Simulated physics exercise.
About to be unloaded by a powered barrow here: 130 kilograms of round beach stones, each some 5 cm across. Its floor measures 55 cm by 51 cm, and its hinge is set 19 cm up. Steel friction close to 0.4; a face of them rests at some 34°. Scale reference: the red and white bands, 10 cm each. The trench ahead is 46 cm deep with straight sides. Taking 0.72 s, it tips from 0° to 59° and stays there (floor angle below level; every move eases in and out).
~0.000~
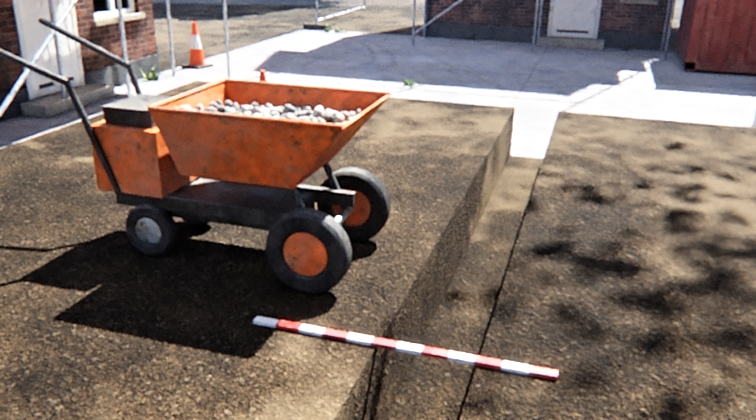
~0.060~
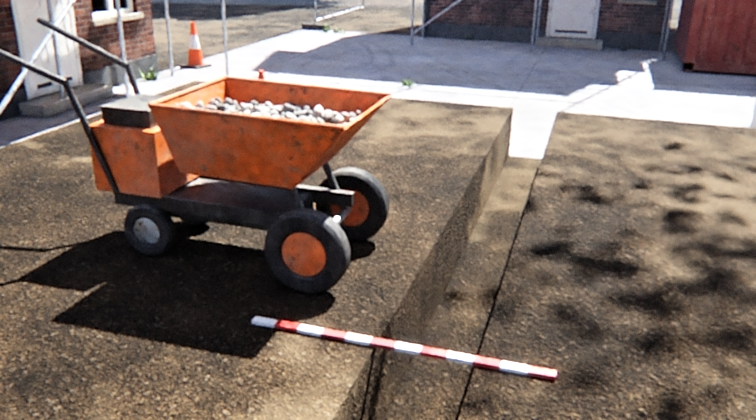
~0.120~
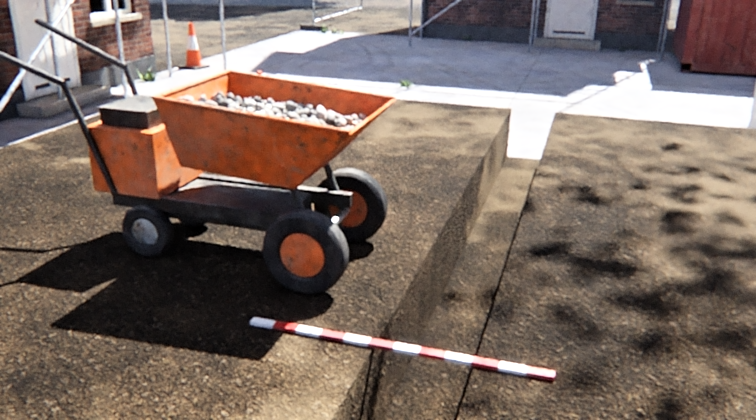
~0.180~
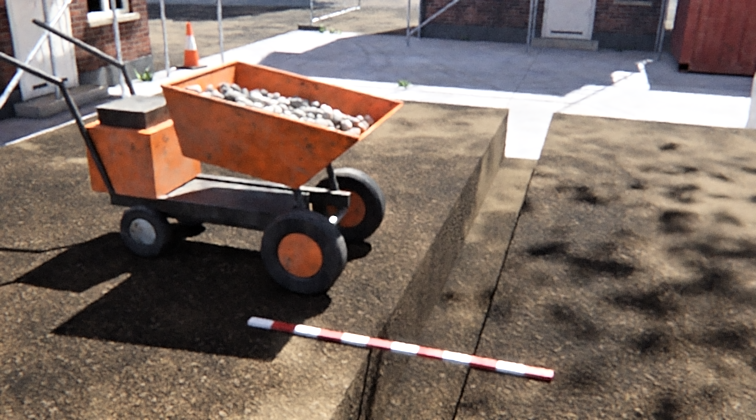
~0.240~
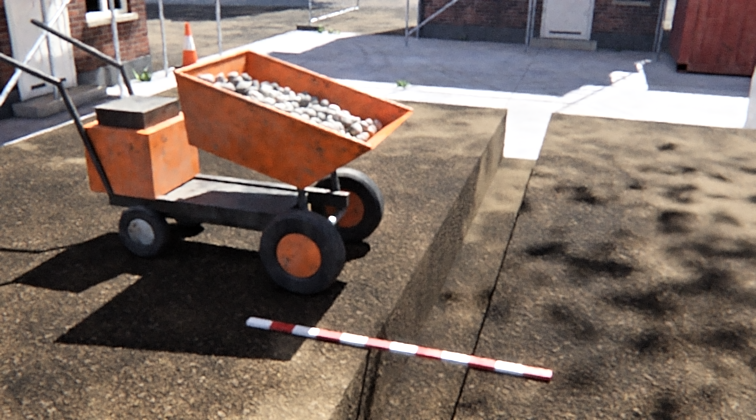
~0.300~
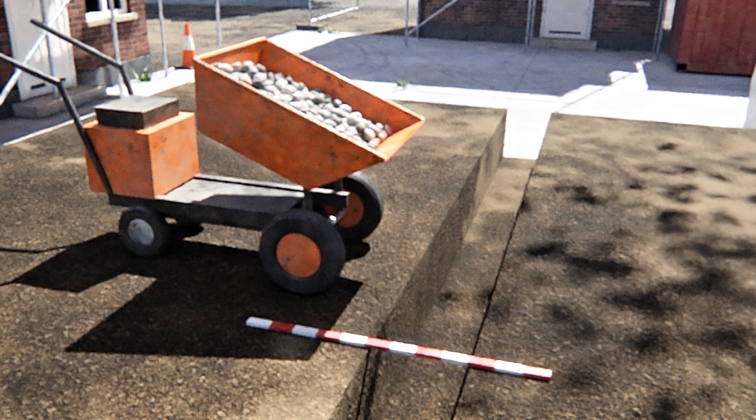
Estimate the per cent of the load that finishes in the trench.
Roughly 45 percent.
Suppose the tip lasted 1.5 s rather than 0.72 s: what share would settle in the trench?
Estimate: About 55 %.
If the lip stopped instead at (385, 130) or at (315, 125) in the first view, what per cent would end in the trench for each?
20 %, then 60 %.
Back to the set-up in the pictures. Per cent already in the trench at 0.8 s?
Roughly 15% by that time.
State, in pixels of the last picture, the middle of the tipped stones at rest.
I'd point to around (507, 287).
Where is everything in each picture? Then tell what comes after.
In the first picture, the tray is at 0°, its lip at (343, 127); the top of the load is at (290, 113).
In the second picture, the tray is at 1°, its lip at (344, 129); the top of the load is at (289, 113); the stones move at 0.3 m/s on average.
The third picture shows lip at (350, 133), floor tilted 4°, highest stones at (237, 102); the stones move at 0.6 m/s on average.
The fourth picture shows lip at (359, 139), floor tilted 9°, highest stones at (235, 93); the stones move at 0.9 m/s on average.
The fifth picture shows lip at (371, 148), floor tilted 15°, highest stones at (240, 83); the stones move at 1.0 m/s on average.
The sixth picture shows lip at (385, 160), floor tilted 22°, highest stones at (249, 72); the stones move at 1.1 m/s on average.
After 0.5 s the floor is at 50°; 100 % in the tray; the foremost stones are at (416, 187).
After 0.8 s the floor is at 59°; 86 % in the tray, 13 % in the trench, 1 % past the trench; the foremost stones are at (504, 247).
After 1.2 s the floor is at 59°; 39 % in the tray, 15 % in the trench, 45 % past the trench; the foremost stones are at (662, 308).
After 3.1 s the floor is at 59°; 6 % in the tray, 45 % in the trench, 49 % past the trench; the foremost stones are past the picture's edge.
